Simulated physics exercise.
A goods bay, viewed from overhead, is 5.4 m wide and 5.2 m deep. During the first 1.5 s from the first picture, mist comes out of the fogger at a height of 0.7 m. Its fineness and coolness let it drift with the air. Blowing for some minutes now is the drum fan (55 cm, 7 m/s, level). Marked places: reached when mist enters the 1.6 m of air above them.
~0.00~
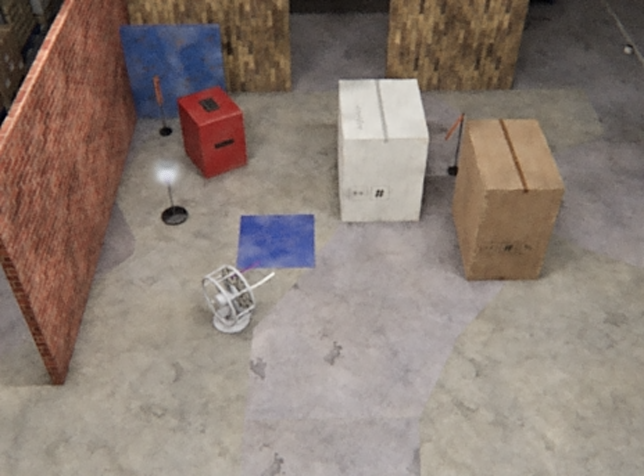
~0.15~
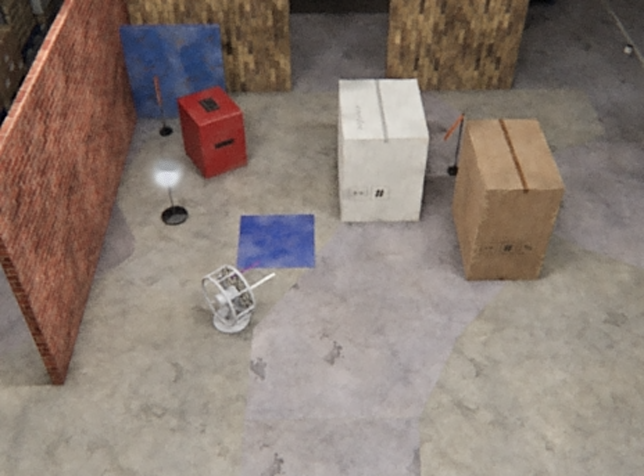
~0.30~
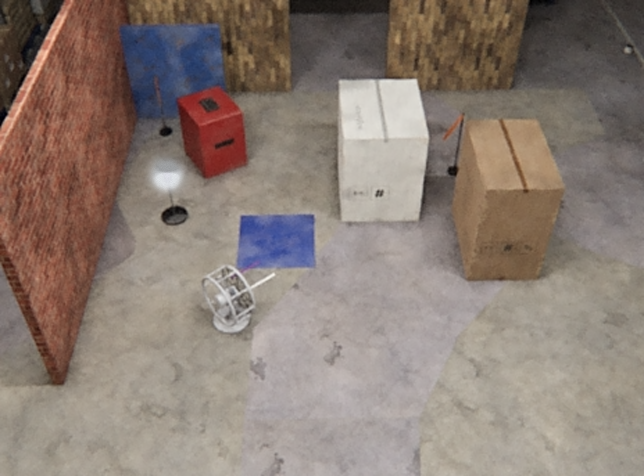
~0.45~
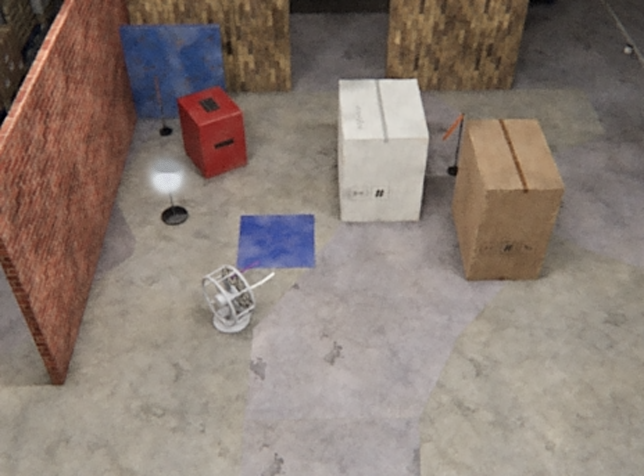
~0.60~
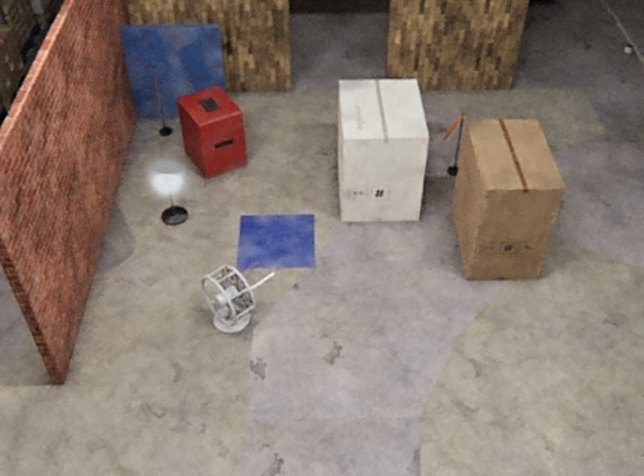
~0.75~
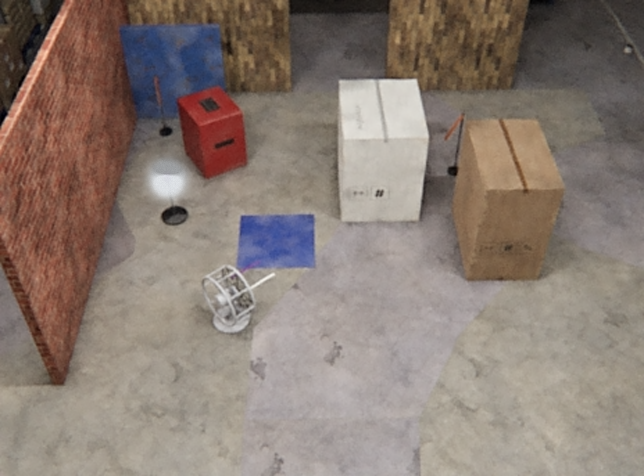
A goods bay with a mottled concrete floor is seen from a high, fixed viewpoint. A tall white carton stands centre-right beside a brown one, with a brick screen at left, a red box, a blue panel behind it, a blue floor square and a pale drum fan nearer. White mist above a small dark-based fogger at left thickens and spreads slightly, while everything else stays almost still.
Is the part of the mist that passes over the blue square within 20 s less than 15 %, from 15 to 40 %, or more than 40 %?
The share reaching it is more than 40 %.
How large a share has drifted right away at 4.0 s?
Estimate: Close to 0 %.
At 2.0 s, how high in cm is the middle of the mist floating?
50 cm.
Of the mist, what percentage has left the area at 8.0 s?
About 0 per cent.
By 2.0 s, 0 % is gone from the area; 0 % has passed over the blue square, and the middle of the rest is near (169, 189).
By 4.0 s, 0 % is gone from the area; 0 % has passed over the blue square, and the middle of the rest is near (172, 215).
By 8.0 s, 0 % is gone from the area; 30 % has passed over the blue square, and the middle of the rest is near (252, 265).
By 20.0 s, 94 % is gone from the area; 70 % has passed over the blue square.
